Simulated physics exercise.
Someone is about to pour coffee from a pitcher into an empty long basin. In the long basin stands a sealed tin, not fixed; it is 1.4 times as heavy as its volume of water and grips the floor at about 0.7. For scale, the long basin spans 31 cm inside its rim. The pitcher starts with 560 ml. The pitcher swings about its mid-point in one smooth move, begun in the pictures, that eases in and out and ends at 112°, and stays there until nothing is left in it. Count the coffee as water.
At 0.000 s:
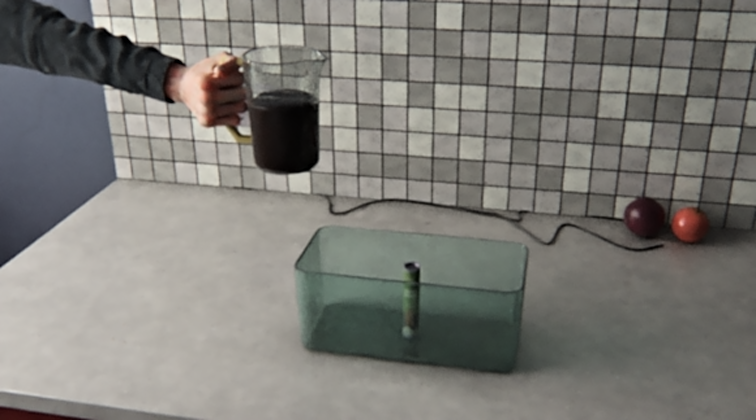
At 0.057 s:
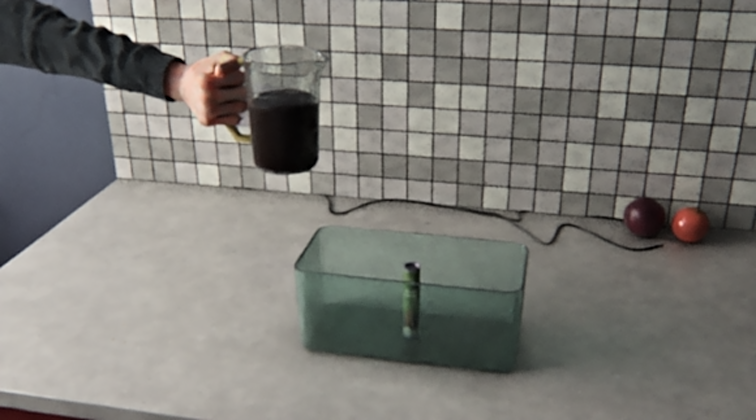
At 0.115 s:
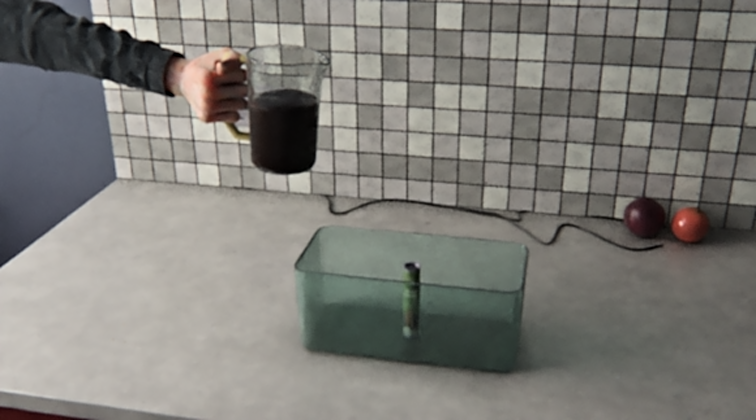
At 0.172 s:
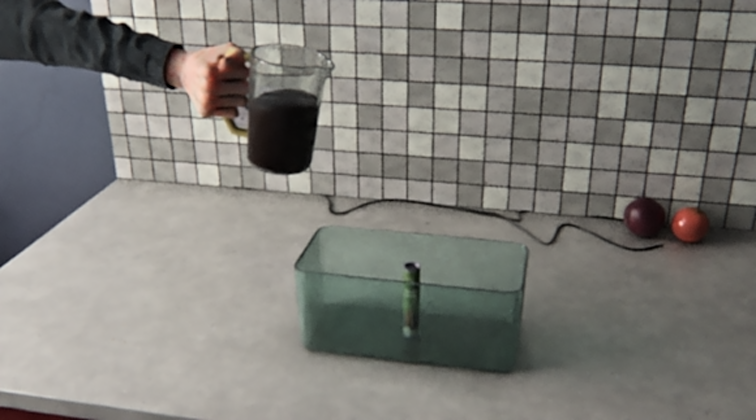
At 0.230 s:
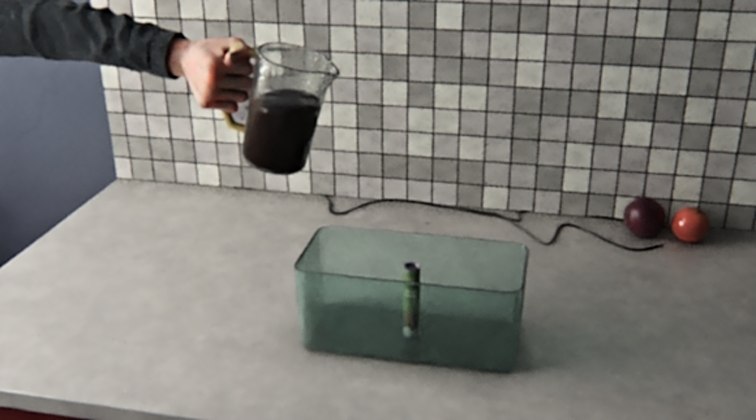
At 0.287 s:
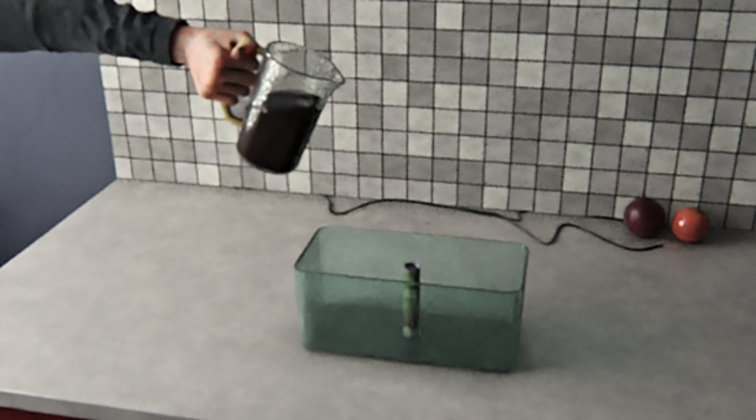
At the start, a hand at the left holds a glass pitcher of dark coffee upright above a counter, with a long greenish basin below and a small tin standing at its middle. The pitcher barely moves at first, then the hand tilts it smoothly to the right, its coffee still inside.
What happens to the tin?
It falls.
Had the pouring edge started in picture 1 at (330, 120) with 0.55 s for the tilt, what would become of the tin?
Then it goes over.
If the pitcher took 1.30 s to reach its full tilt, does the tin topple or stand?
The tin goes over.
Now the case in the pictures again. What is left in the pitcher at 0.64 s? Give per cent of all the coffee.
About 90 per cent.
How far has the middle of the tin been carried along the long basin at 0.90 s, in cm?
About 2 cm.
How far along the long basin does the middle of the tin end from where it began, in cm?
About 10.0 cm.
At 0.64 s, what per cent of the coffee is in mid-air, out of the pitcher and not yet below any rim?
Some 10 per cent.
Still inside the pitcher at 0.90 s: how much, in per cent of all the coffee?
Some 30 per cent.
By 0.64 s the tilt is 84° and 91 per cent is still to pour; the tin stands where it began.
By 0.90 s the tilt is 111° and 29 per cent is still to pour; the tin leans 11°.
By 1.17 s the tilt is 112° and 1 per cent is still to pour; the tin lies on its side.
By 1.46 s the tilt is 112° and 0 per cent is still to pour; the tin lies on its side.
At rest the tin lies on its side.
